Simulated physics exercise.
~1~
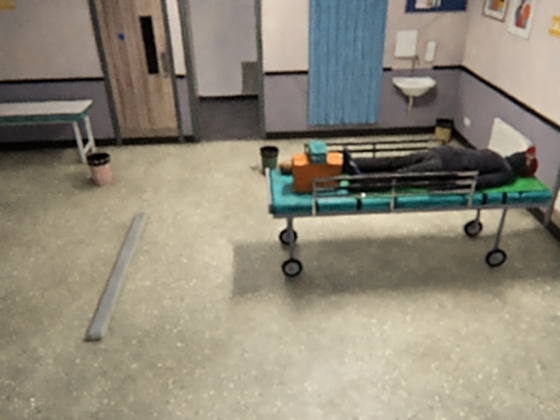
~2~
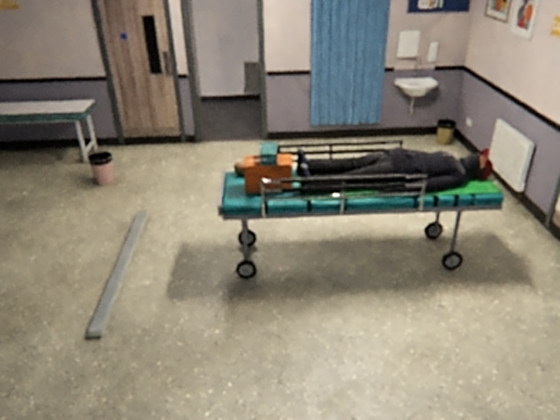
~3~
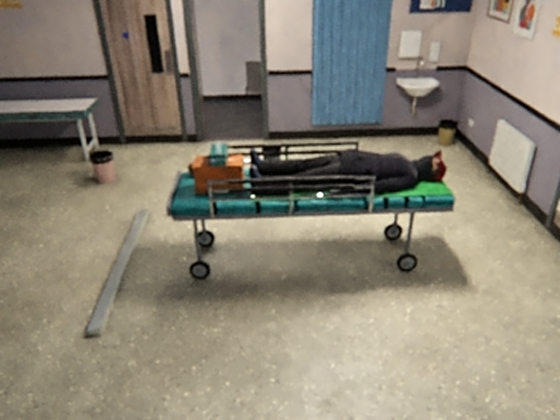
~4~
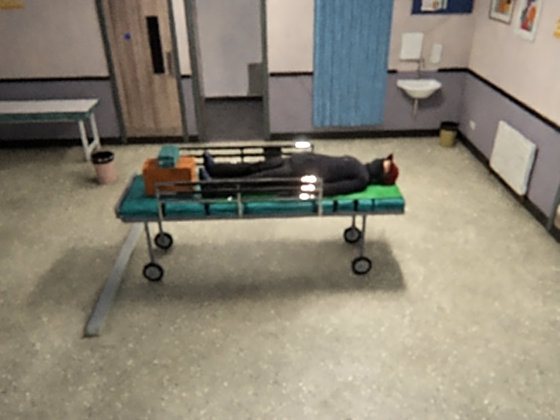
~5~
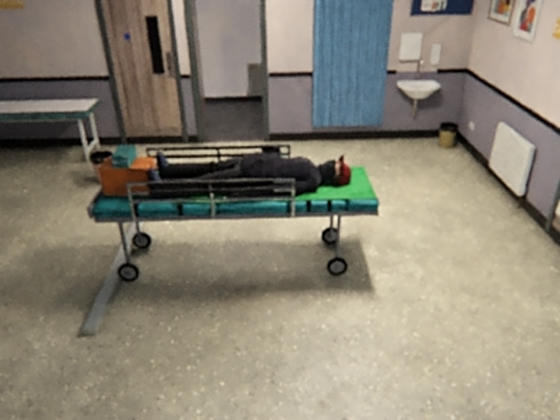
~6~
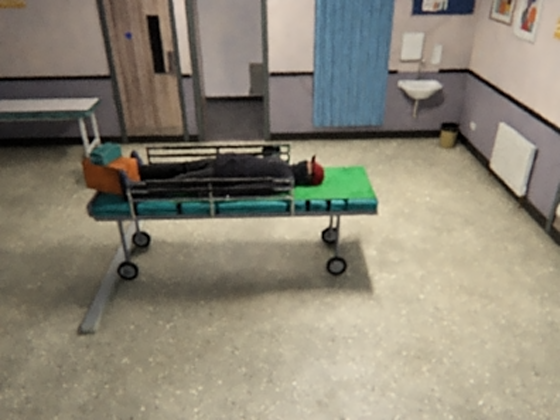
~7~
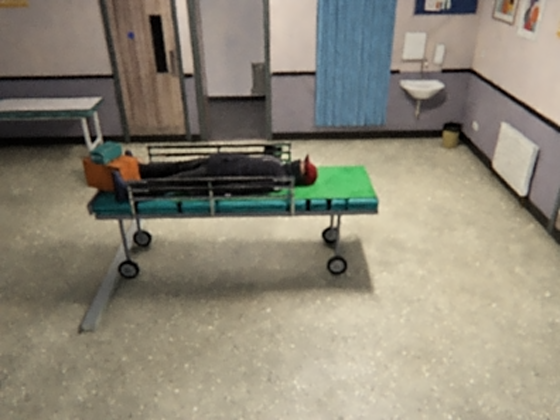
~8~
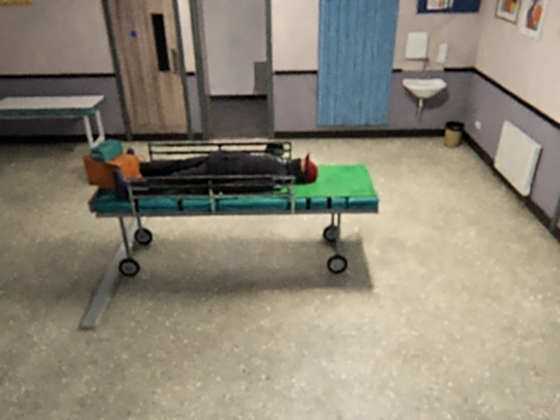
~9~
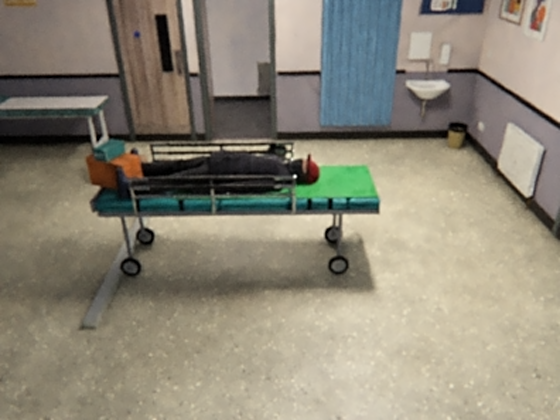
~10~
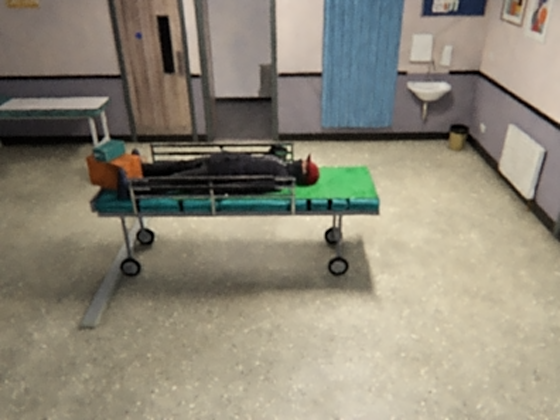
A trolley rolls left and stops at a floor strip; the person slides slightly footward, staying aboard.
